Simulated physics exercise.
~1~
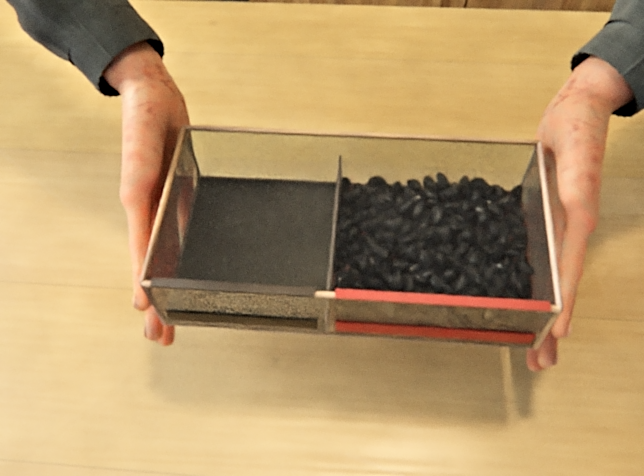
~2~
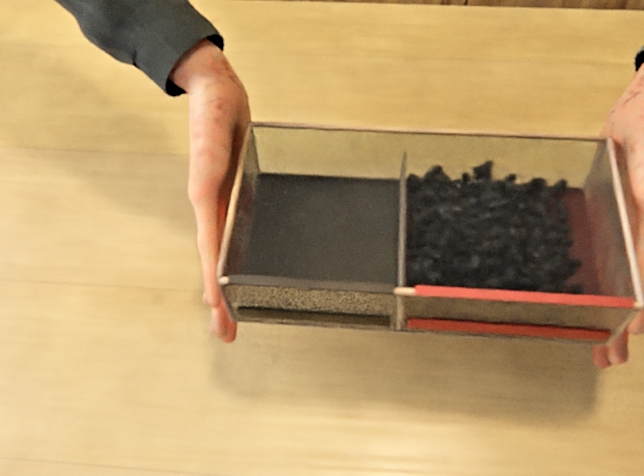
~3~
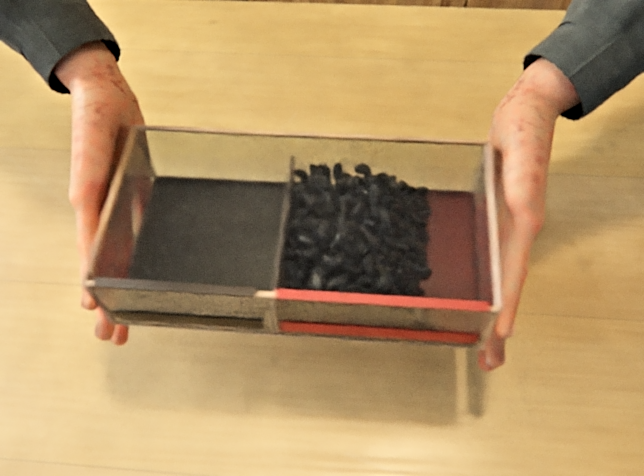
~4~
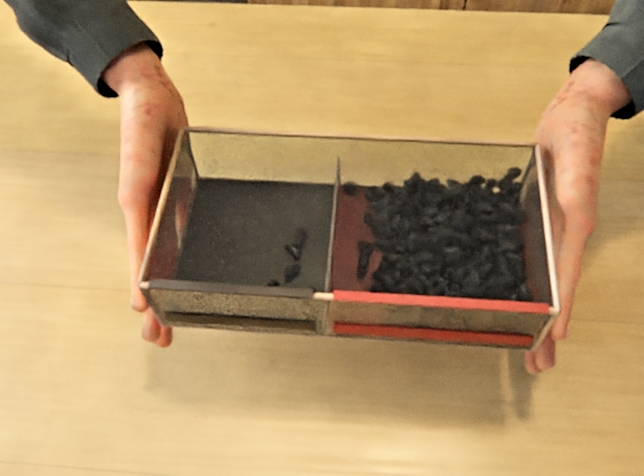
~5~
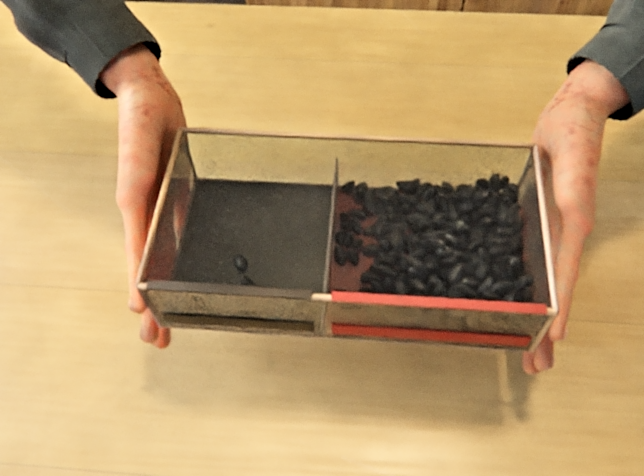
Black beans slide about as two hands shake a clear box, most staying on the red side.
